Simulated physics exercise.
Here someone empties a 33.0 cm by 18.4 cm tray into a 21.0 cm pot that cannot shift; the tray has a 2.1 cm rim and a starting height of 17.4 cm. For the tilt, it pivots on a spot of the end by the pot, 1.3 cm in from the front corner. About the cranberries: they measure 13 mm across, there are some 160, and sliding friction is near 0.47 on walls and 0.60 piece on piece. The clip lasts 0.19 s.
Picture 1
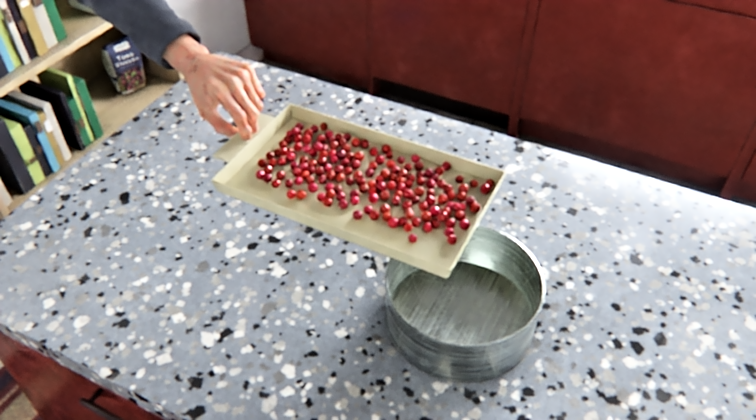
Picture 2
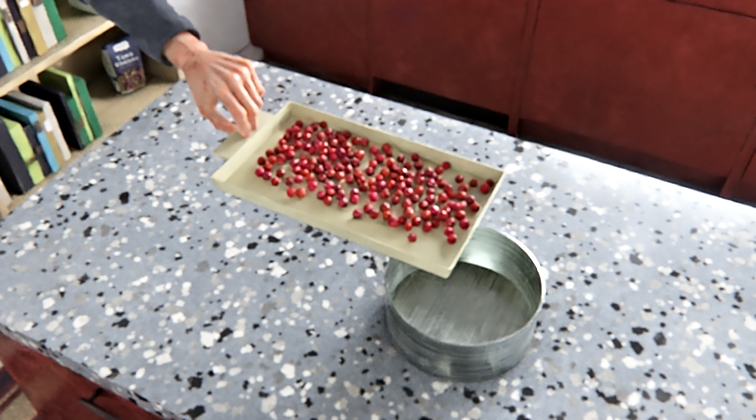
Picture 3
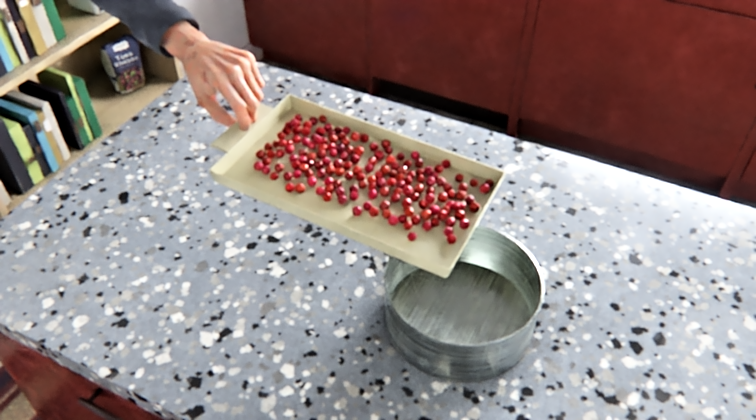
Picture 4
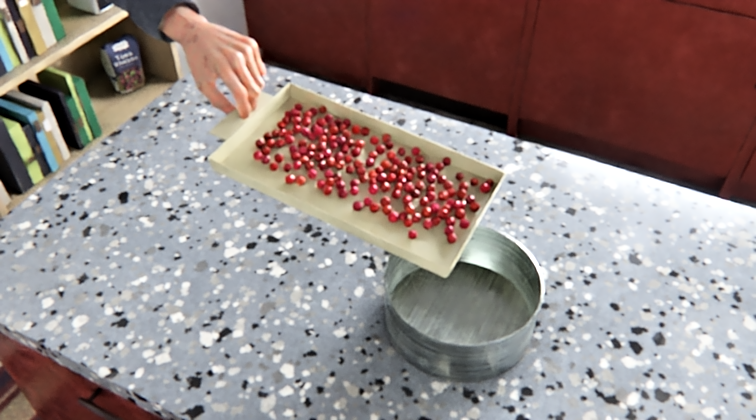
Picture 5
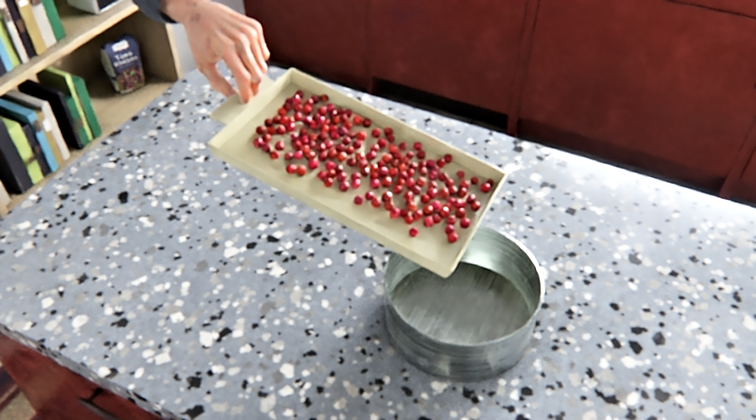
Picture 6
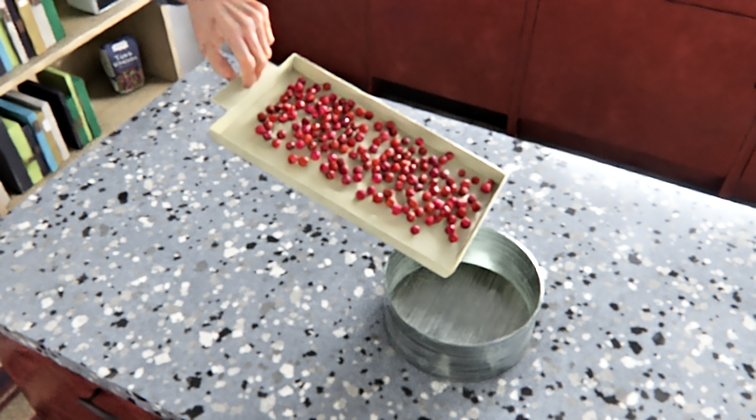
We see a hand holding the left end of a pale tray of red cranberries on a speckled counter, beside a round metal pot; the hand gradually raises that end, tilting the tray toward the pot.
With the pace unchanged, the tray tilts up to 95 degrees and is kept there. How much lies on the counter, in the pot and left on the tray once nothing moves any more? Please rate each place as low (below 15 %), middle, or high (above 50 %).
Counter: Middle, pot: High, left on the tray: Low.
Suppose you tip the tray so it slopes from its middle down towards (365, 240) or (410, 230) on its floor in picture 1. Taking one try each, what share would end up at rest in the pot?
5 and 30 %.
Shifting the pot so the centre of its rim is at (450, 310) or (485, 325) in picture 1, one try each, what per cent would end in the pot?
45 % and 60 %.
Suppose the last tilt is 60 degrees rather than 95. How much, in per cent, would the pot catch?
Pot share: About 20 per cent.
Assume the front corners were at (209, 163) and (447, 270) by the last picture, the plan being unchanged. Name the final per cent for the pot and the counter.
The pot gets 5 and the counter 95.
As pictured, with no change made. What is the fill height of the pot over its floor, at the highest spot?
My guess is around 3.0 centimetres.
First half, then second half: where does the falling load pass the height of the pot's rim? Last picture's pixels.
It passes about (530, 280) first and (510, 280) afterwards.
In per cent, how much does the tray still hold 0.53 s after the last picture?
Around 85 percent of it.
Then, 0.32 s after the last picture, tilt 55 degrees; the tray holds 100 %, the pot 0 %.
Then, 0.53 s after the last picture, tilt 80 degrees; the tray holds 85 %, the pot 0 %.
Then, 0.86 s after the last picture, tilt 95 degrees; the tray holds 15 %, the pot 55 %.
In the end, counter 25 %, pot 75 %, tray 0 %.
